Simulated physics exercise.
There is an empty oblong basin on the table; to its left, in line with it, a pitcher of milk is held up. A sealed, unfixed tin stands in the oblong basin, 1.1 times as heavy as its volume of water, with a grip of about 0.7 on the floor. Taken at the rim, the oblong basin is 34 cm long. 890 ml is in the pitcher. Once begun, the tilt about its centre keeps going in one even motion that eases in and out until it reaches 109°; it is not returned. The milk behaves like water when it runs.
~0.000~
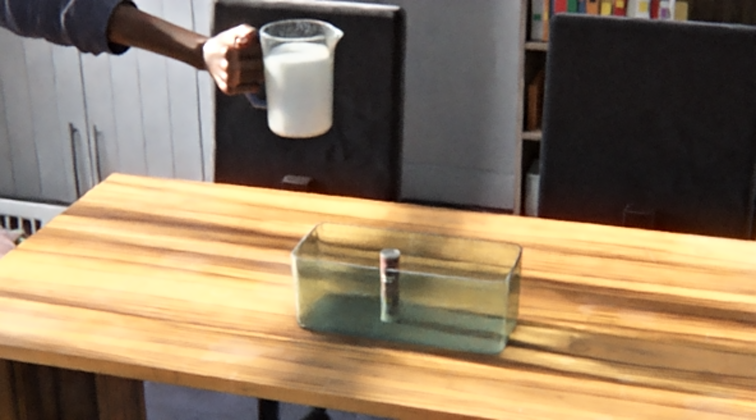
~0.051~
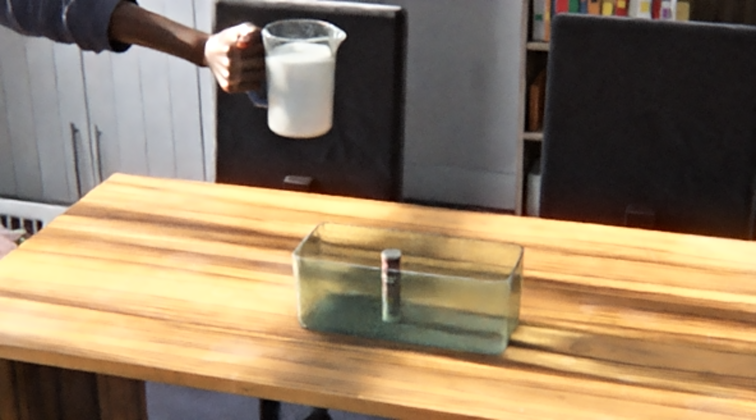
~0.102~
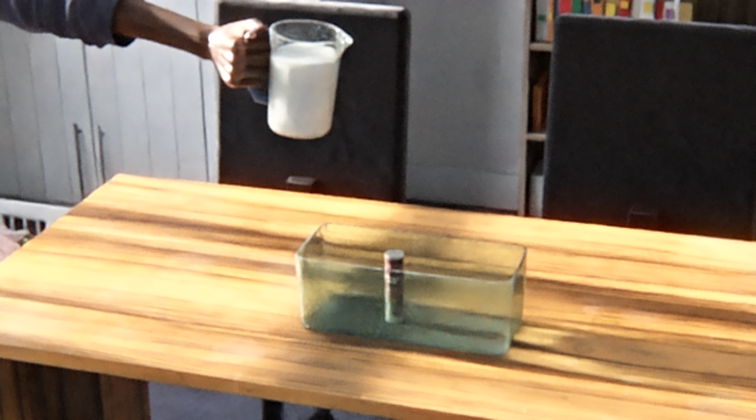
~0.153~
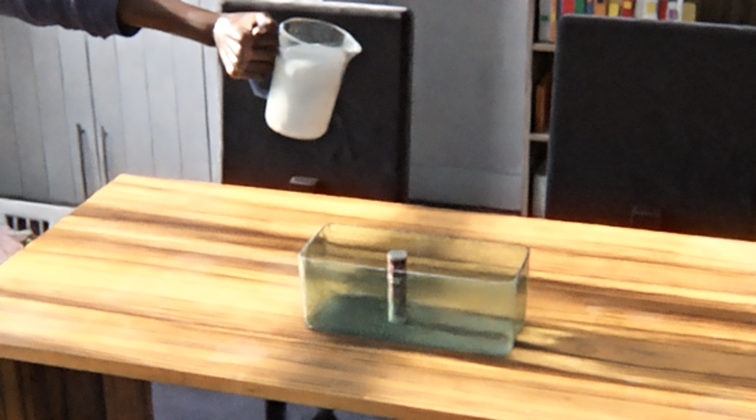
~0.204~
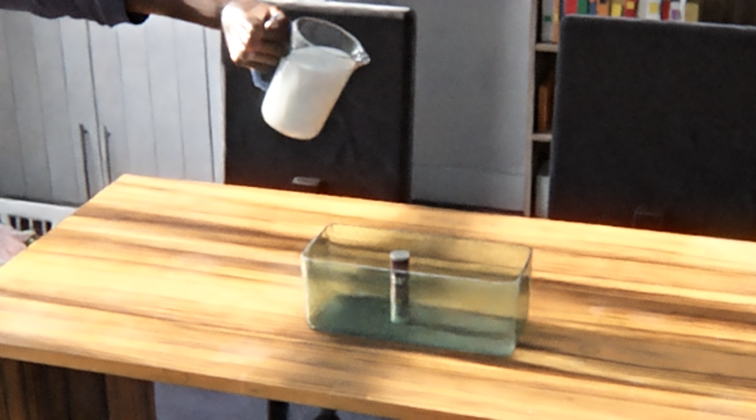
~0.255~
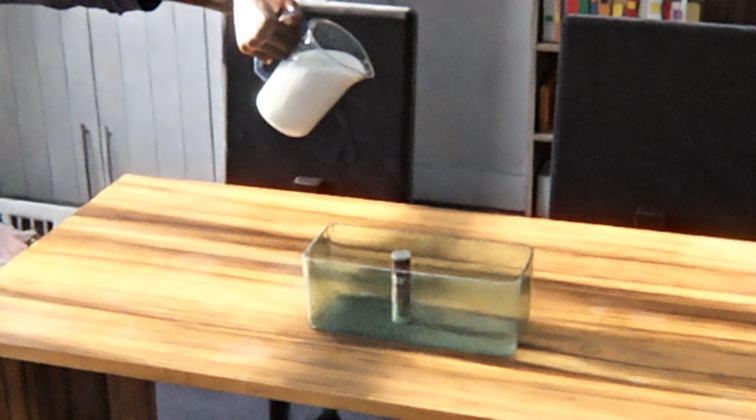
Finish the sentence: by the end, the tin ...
By the end, the tin is still upright.
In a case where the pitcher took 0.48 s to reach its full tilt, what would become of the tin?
The tin stays on its base.
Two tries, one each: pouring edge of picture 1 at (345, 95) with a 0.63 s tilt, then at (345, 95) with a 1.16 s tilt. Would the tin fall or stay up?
First it tips over; then it tips over.
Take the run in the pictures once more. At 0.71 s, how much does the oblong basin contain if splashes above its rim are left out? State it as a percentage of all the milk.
That comes to about 44 percent.
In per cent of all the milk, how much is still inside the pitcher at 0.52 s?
Close to 64 percent of the liquid remains at that time.
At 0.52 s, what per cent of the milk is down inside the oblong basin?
I'd put it near 2 percent.
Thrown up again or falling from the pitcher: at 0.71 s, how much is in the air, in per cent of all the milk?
Close to 36 per cent.
Then, 0.52 s in, the tilt is 101° and 64 per cent is still to pour; the tin stands where it began.
Then, 0.71 s in, the tilt is 109° and 19 per cent is still to pour; the tin stands where it began.
Then, 0.91 s in, the tilt is 109° and 2 per cent is still to pour; the tin stands where it began.
Then, 1.13 s in, the tilt is 109° and 0 per cent is still to pour; the tin stands where it began.
Finally, the tin stands where it began.
